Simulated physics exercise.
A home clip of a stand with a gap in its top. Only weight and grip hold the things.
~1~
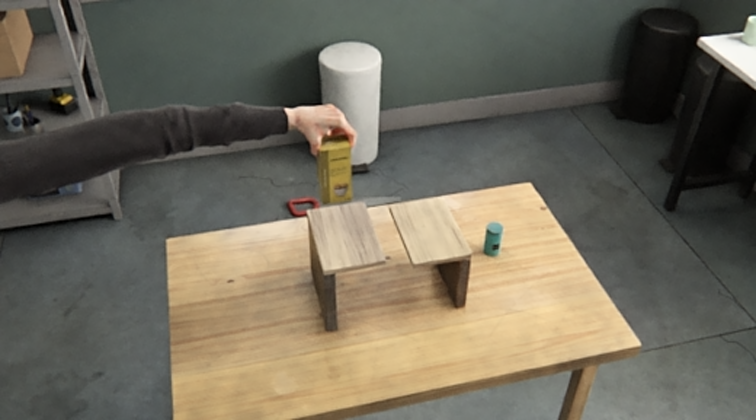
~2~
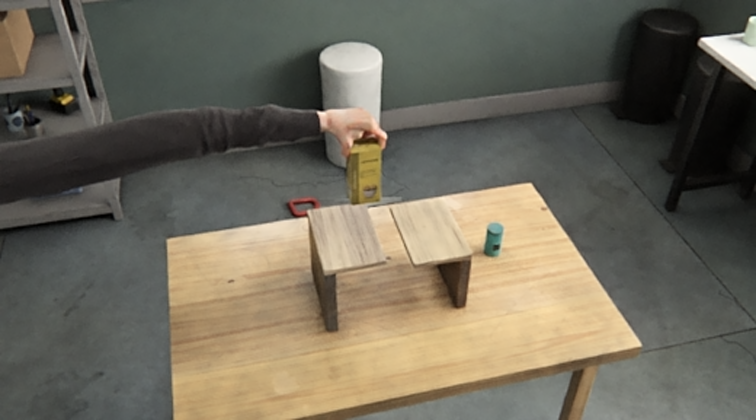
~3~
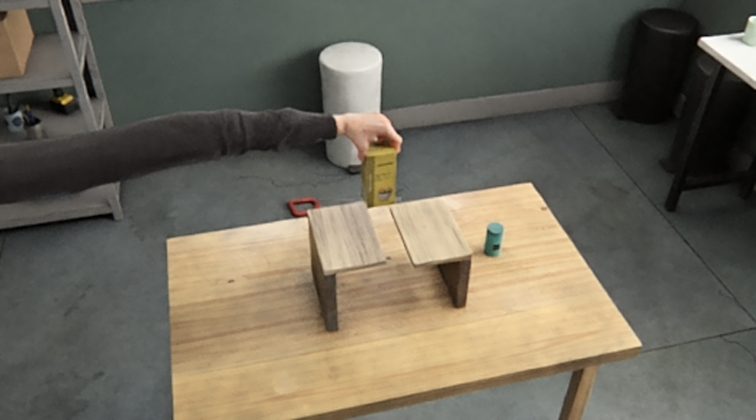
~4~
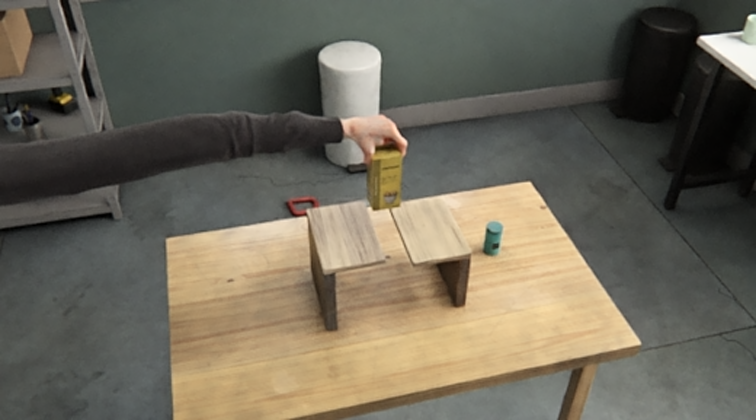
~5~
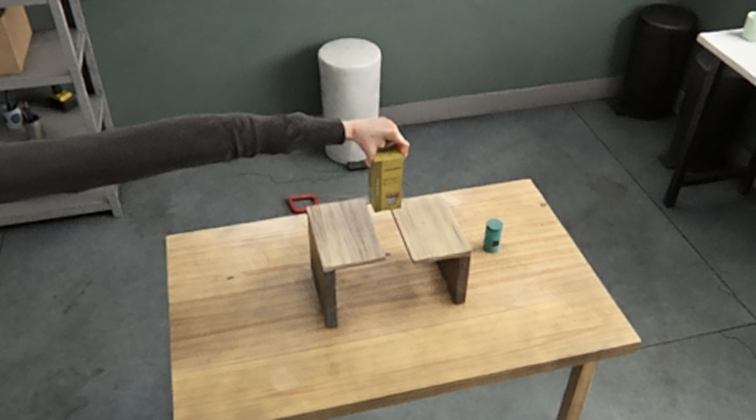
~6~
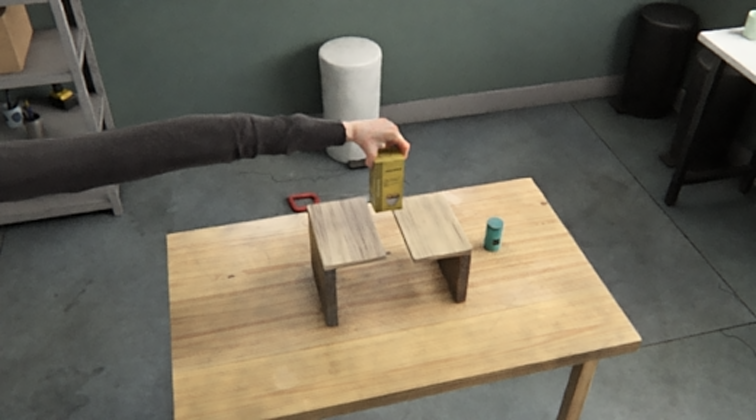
A hand moves a yellow carton right and holds it above a gapped wooden stand.
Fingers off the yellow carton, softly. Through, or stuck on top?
It is caught.
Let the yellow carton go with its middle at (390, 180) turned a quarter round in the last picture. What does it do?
Then it drops through.
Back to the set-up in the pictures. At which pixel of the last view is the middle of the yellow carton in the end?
Around (411, 216).
Then, 0.20 s past the last view, yellow carton displaced about its own width near (386, 196).
Then, 0.30 s past the last view, yellow carton rocked 22° from its first pose near (397, 202).
Then, 0.40 s past the last view, yellow carton on its side near (409, 216).
Finally, down or leaning hard on the stand or table, yellow carton; turquoise shaker still in place. Final places as the last picture's camera would see them, yellow carton near (411, 216). The carton lodges.
